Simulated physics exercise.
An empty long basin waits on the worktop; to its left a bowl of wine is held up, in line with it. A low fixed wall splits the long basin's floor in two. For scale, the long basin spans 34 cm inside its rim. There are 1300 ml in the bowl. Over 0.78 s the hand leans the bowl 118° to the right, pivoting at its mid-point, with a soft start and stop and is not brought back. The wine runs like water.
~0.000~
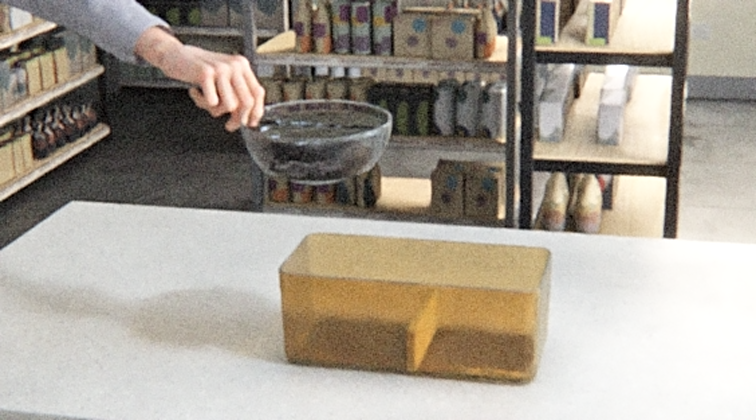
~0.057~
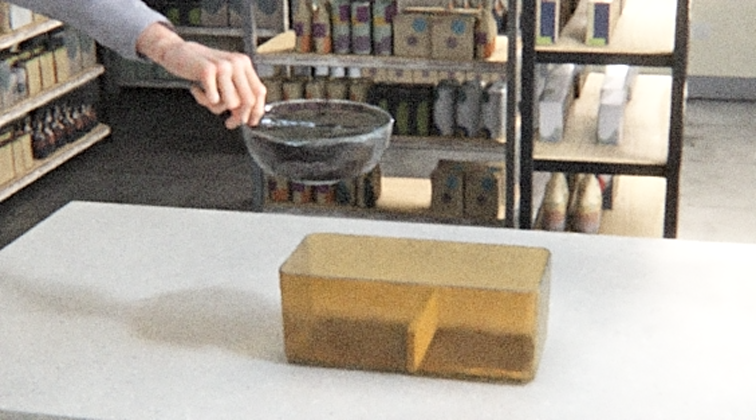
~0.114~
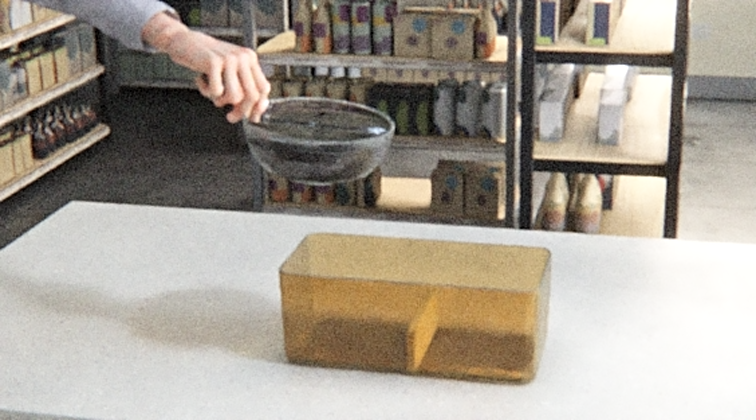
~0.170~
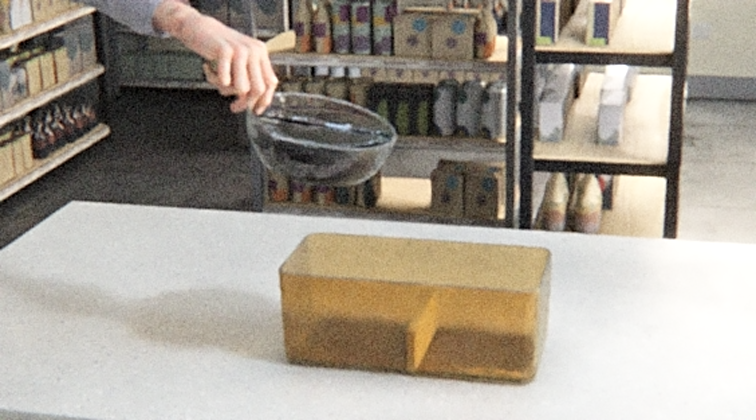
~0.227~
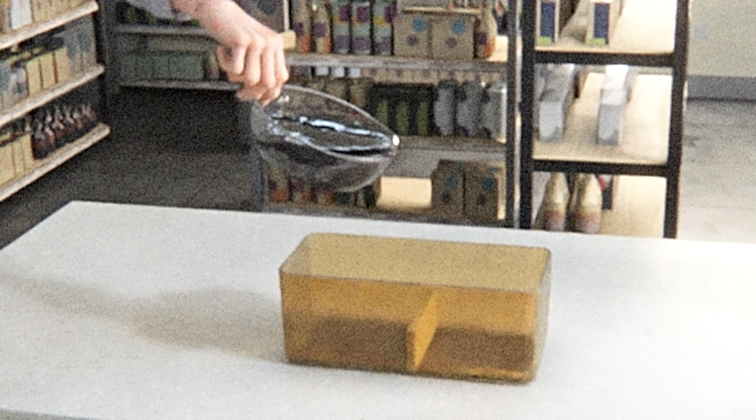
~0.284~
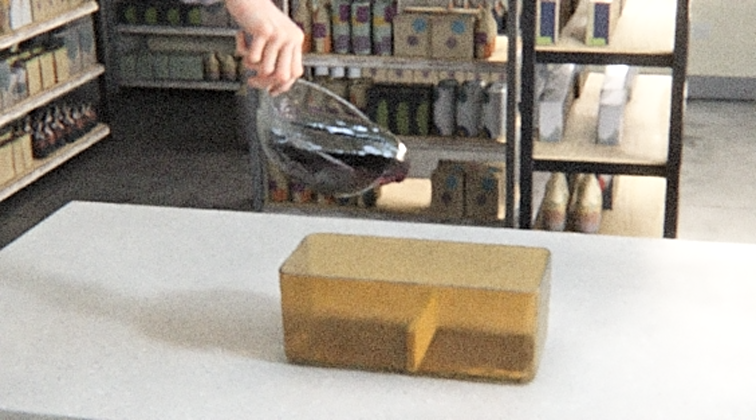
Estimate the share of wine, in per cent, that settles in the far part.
Roughly 48 per cent is past the wall.
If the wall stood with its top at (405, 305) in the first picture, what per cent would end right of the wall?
In that case some 65 per cent.
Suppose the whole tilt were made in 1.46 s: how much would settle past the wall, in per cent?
Then about 70 per cent.
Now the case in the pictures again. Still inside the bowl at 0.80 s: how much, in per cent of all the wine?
Some 0 per cent.
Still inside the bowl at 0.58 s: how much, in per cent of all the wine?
Some 4 per cent.
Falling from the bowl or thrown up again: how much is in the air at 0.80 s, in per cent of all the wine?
Some 18 per cent.
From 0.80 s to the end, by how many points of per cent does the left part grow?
About 6 per cent.
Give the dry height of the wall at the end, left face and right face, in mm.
Some 36 mm on the left and 30 mm on the right.
After 0.58 s the tilt is 100° and 4 per cent is still to pour, 15 is left of the wall and 52 right of it.
After 0.80 s the tilt is 118° and 0 per cent is still to pour, 36 is left of the wall and 40 right of it.
After 1.03 s the tilt is 118° and 0 per cent is still to pour, 39 is left of the wall and 50 right of it.
After 1.28 s the tilt is 118° and 0 per cent is still to pour, 41 is left of the wall and 48 right of it.
In the end 41 per cent lies left of the wall, 48 right of it and 10 outside.
